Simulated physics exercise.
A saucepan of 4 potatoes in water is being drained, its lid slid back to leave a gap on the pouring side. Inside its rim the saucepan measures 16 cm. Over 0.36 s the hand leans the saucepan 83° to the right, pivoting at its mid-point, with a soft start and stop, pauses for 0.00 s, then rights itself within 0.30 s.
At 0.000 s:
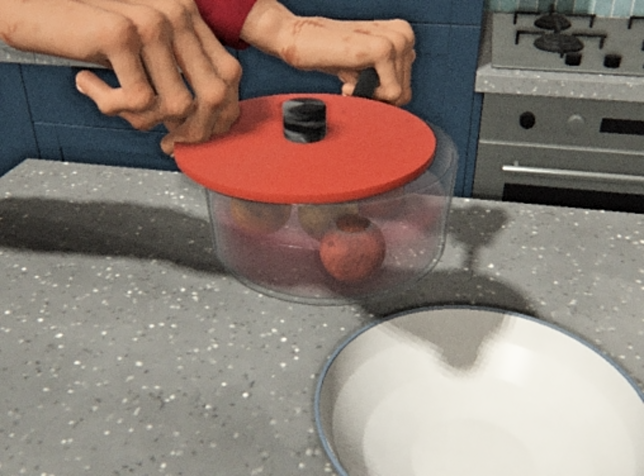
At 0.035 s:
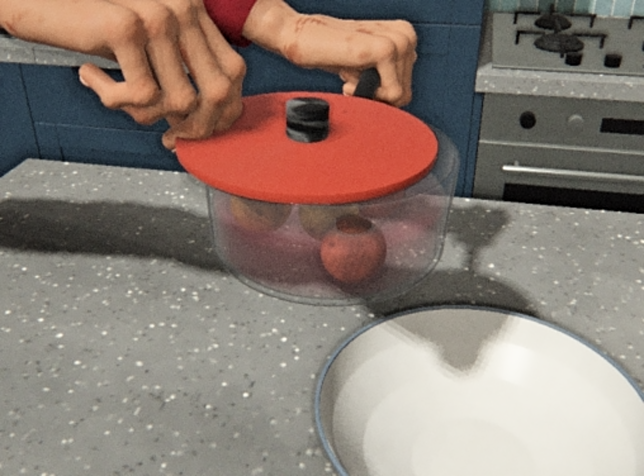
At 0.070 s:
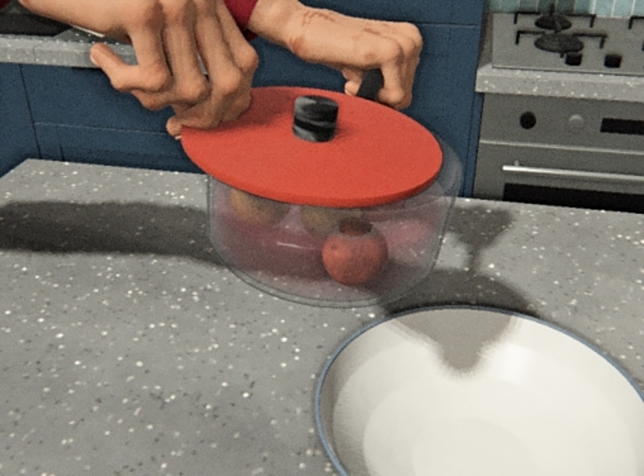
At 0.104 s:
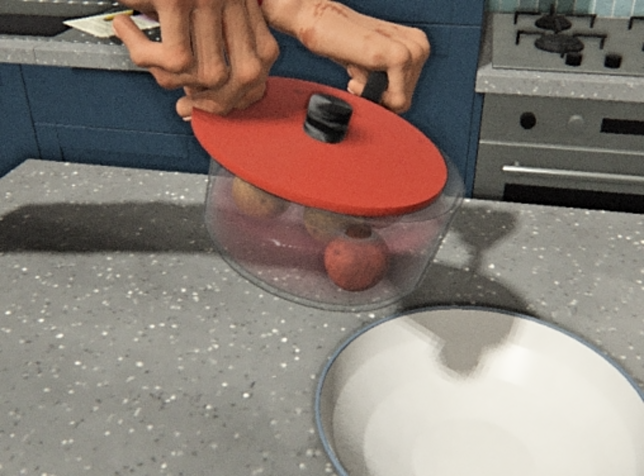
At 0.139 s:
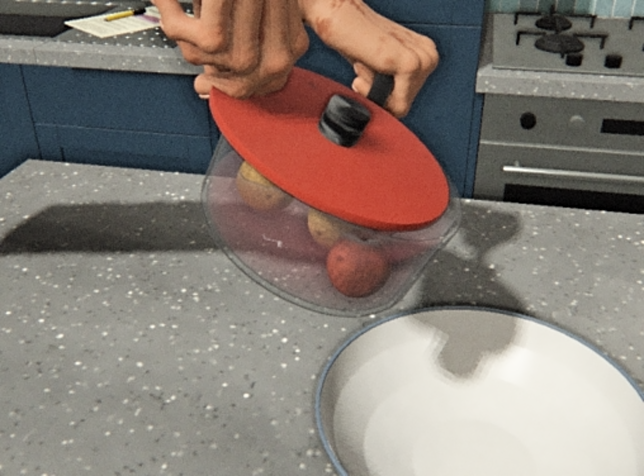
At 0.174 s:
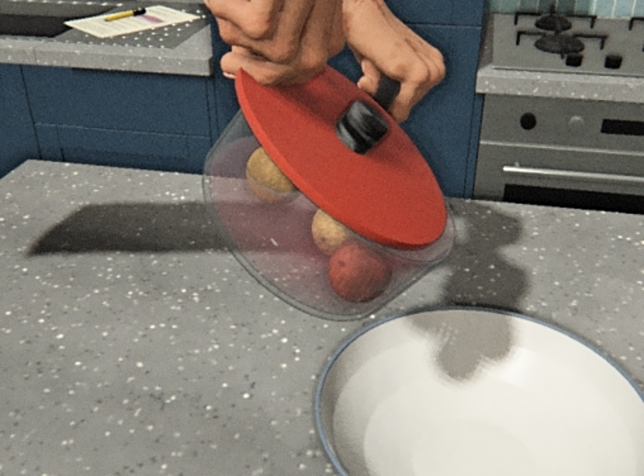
Two hands tilt a clear container with a red lid and round fruits to the right.
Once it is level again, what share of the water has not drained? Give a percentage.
About 50 per cent stays in the saucepan.
By 0.29 s the tilt is 76° and 81 per cent of the water is still in the saucepan.
By 0.38 s the tilt is 82° and 65 per cent of the water is still in the saucepan.
By 0.47 s the tilt is 58° and 54 per cent of the water is still in the saucepan.
By 0.57 s the tilt is 17° and 50 per cent of the water is still in the saucepan.
At rest 50 per cent of the water is still in the saucepan.
